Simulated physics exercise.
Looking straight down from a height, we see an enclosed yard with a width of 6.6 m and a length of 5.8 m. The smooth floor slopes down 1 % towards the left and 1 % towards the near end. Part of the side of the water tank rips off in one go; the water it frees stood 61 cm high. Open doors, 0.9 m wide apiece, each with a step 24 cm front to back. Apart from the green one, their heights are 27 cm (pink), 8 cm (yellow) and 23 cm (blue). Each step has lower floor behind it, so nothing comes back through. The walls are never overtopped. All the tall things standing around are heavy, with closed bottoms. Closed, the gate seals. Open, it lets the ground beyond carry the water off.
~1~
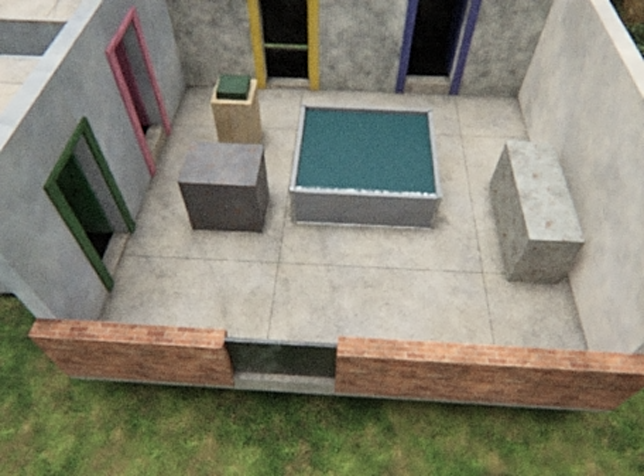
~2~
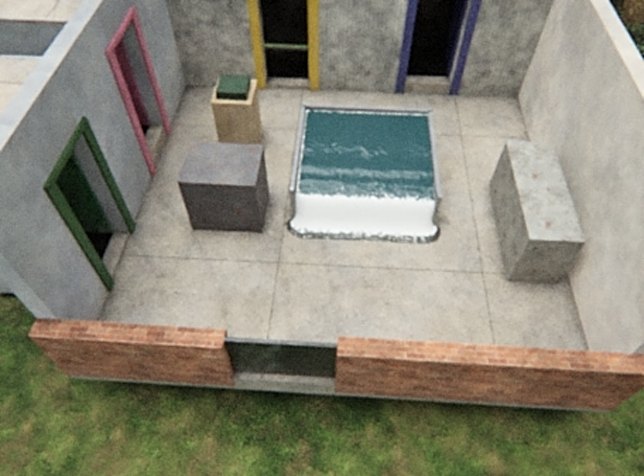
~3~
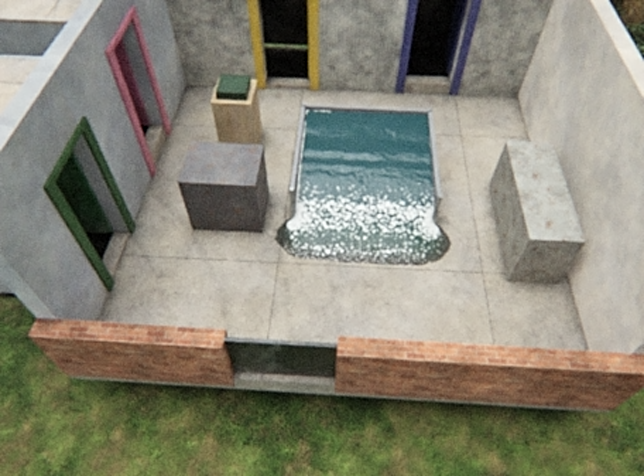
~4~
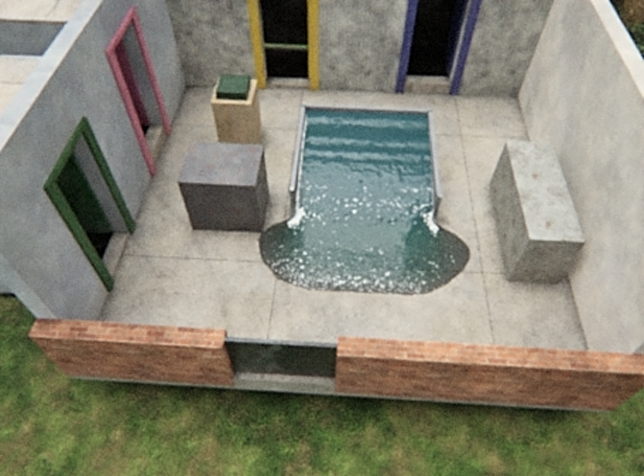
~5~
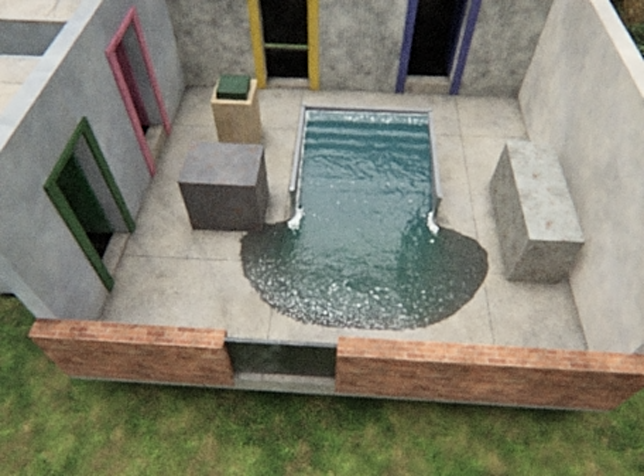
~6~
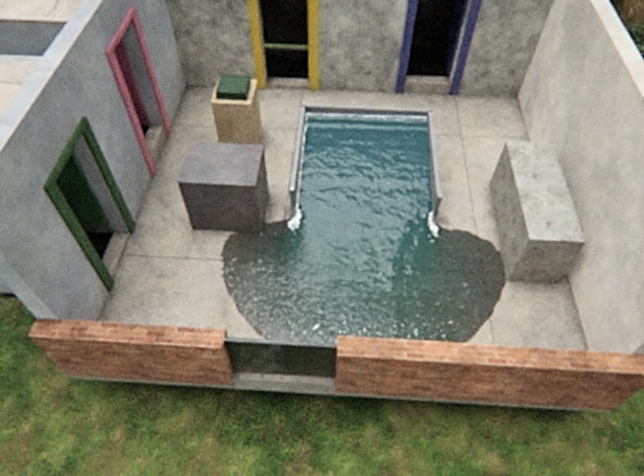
In this clip, the near side of a raised water tank in a walled yard gives way, and water pours onto the concrete floor, spreading in a widening rounded sheet toward the low brick wall and between two grey blocks.
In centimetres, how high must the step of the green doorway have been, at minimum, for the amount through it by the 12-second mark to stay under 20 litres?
It must have been at least 14.5 cm high.
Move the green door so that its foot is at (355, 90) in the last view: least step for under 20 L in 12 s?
Minimum: Close to 6.0 cm.
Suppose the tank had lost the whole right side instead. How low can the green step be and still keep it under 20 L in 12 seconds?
About 11.0 cm.
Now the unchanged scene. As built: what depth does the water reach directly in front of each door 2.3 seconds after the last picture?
Lab note, cm: Pink 0; yellow 0; blue 0; green 15.
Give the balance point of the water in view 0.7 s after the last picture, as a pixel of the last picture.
My guess is close to (361, 236).
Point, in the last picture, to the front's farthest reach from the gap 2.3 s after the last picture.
Pixel close to (87, 352).
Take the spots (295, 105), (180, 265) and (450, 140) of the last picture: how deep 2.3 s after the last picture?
Around 0 cm, 3 cm and 0 cm.
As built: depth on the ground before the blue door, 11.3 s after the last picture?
Roughly 4.5 cm deep.
Then, 0.7 s after the last picture water covers 35 % of the floor, deepest (41 cm) near (347, 367); it has not reached the green door.
Then, 2.3 s after the last picture water covers 45 % of the floor, deepest (38 cm) near (87, 352); 15 cm at the green door, 3 litres in over its 6 cm step.
Then, 11.3 s after the last picture water covers 95 % of the floor, deepest (11 cm) near (114, 353); 11 cm at the green door, 214 litres in over its 6 cm step.
At the green door as built, the water peaked near 16 cm, 2.7 s after the last picture.
Run again over the same 12 s with other heights there, 55 litres in over 11.5 cm, 4 litres over 18 cm. The limit of 20 litres is kept from about 14.5 cm up.
